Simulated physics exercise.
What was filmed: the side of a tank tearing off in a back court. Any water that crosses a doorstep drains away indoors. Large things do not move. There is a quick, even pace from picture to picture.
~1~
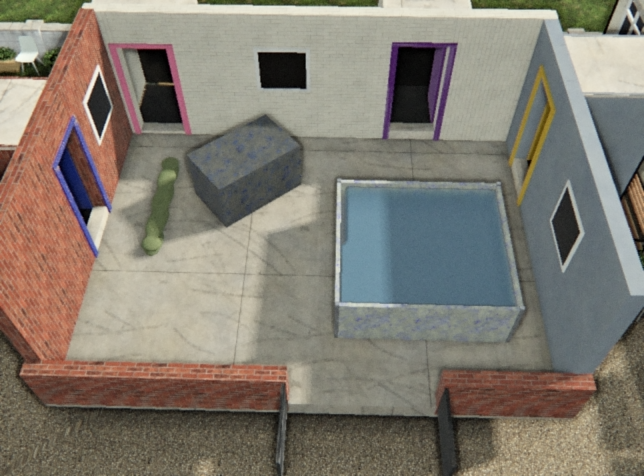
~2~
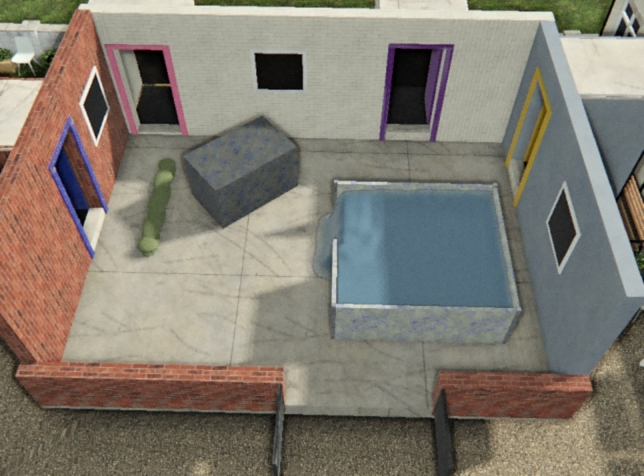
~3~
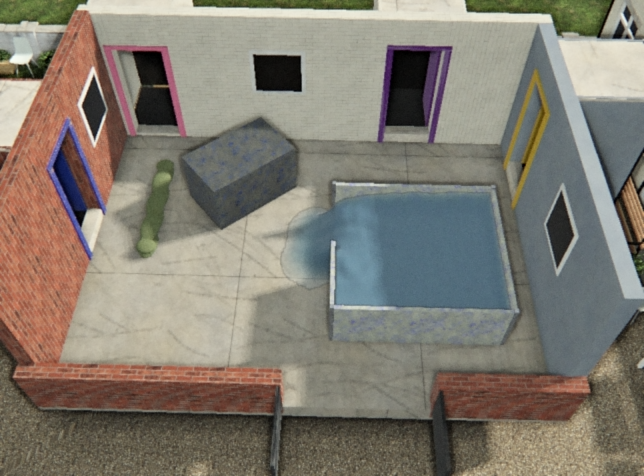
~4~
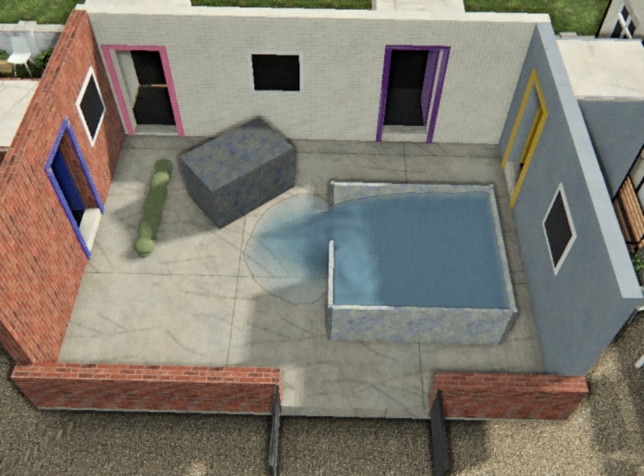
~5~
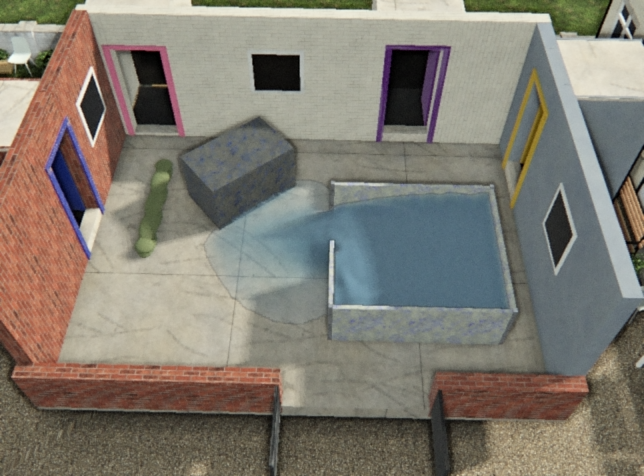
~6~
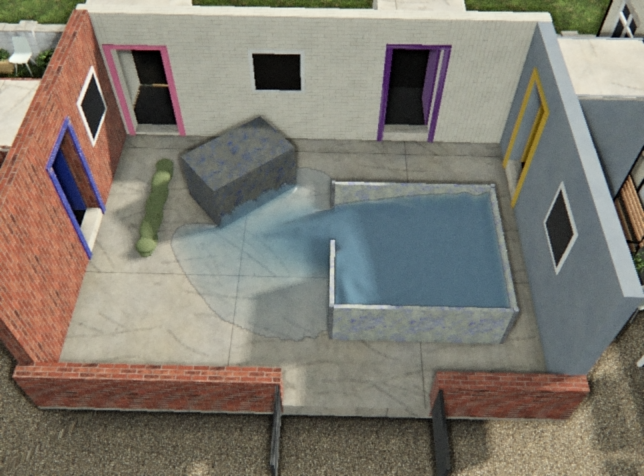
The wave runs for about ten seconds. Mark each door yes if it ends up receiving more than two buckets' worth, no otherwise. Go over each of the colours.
Blue door - no, purple door - no, yellow door - no, pink door - yes.
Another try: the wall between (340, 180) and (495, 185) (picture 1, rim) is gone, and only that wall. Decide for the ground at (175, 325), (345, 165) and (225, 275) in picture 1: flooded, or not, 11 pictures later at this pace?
The first spot is spared, the second soaked and the third spared.
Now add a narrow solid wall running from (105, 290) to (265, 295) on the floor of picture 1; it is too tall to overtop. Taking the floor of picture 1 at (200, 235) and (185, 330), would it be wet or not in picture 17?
As listed: Awash, clear.
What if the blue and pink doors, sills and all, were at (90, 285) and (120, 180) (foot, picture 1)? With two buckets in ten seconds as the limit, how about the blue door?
I reckon the blue door tops it.
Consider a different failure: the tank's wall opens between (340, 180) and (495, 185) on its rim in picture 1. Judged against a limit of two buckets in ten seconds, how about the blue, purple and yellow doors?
Outcome - blue door: Short of the mark, purple door: Past the mark, yellow door: Past the mark.
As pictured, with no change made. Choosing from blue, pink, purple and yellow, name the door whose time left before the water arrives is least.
Clearly the blue-painted one.
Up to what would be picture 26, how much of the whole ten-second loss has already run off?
That comes to 0 per cent, as I work it out.
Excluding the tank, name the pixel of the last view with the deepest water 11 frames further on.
Point to roughly (53, 384).
A moment on, water covers 35 % of the floor; the blue door wet at the sill, nothing in, the purple door not reached, the yellow door not reached, the pink door not reached.
Next, water covers 50 % of the floor; the blue door wet at the sill, nothing in, the purple door not reached, the yellow door not reached, the pink door not reached.
Then, water covers 75 % of the floor; the blue door wet at the sill, nothing in, the purple door wet at the sill, nothing in, the yellow door not reached, the pink door wet at the sill, nothing in.
Later, water covers 95 % of the floor; the blue door wet at the sill, nothing in, the purple door wet at the sill, nothing in, the yellow door wet at the sill, nothing in, the pink door far over two buckets in.
In the end, water covers 95 % of the floor; the blue door wet at the sill, nothing in, the purple door wet at the sill, nothing in, the yellow door wet at the sill, nothing in, the pink door far over two buckets in.
